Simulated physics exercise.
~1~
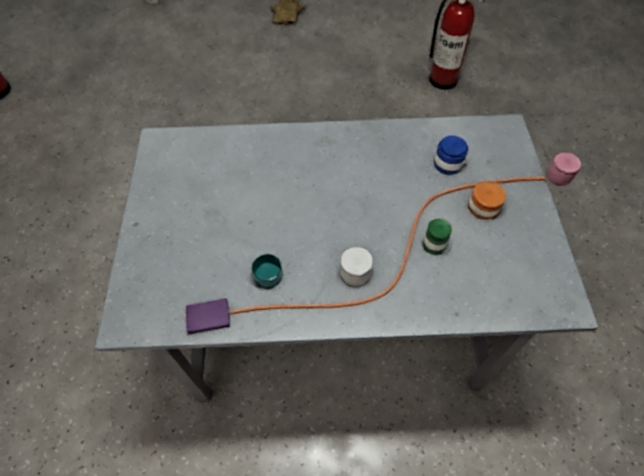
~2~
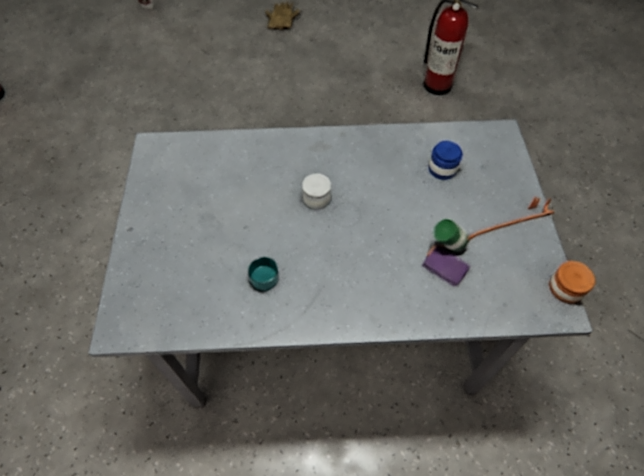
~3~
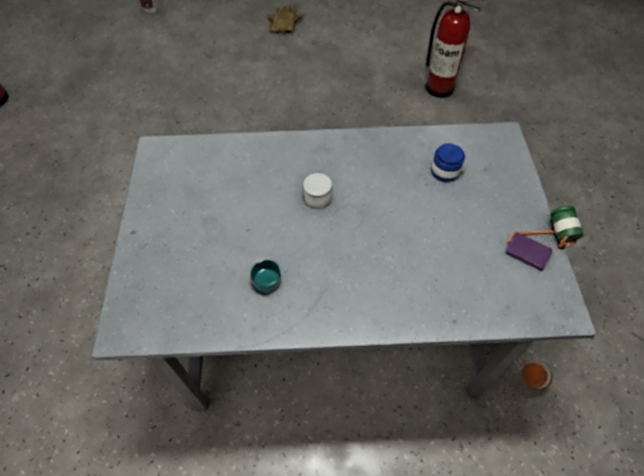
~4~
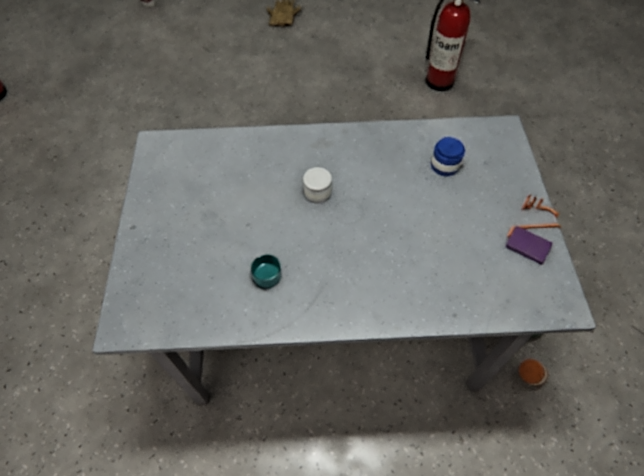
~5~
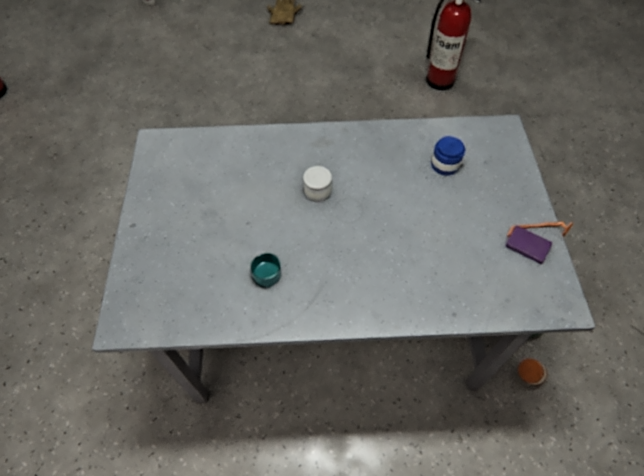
Orange cable dragging a purple phone across a grey table, shifting a white tin and knocking orange and green tins off.
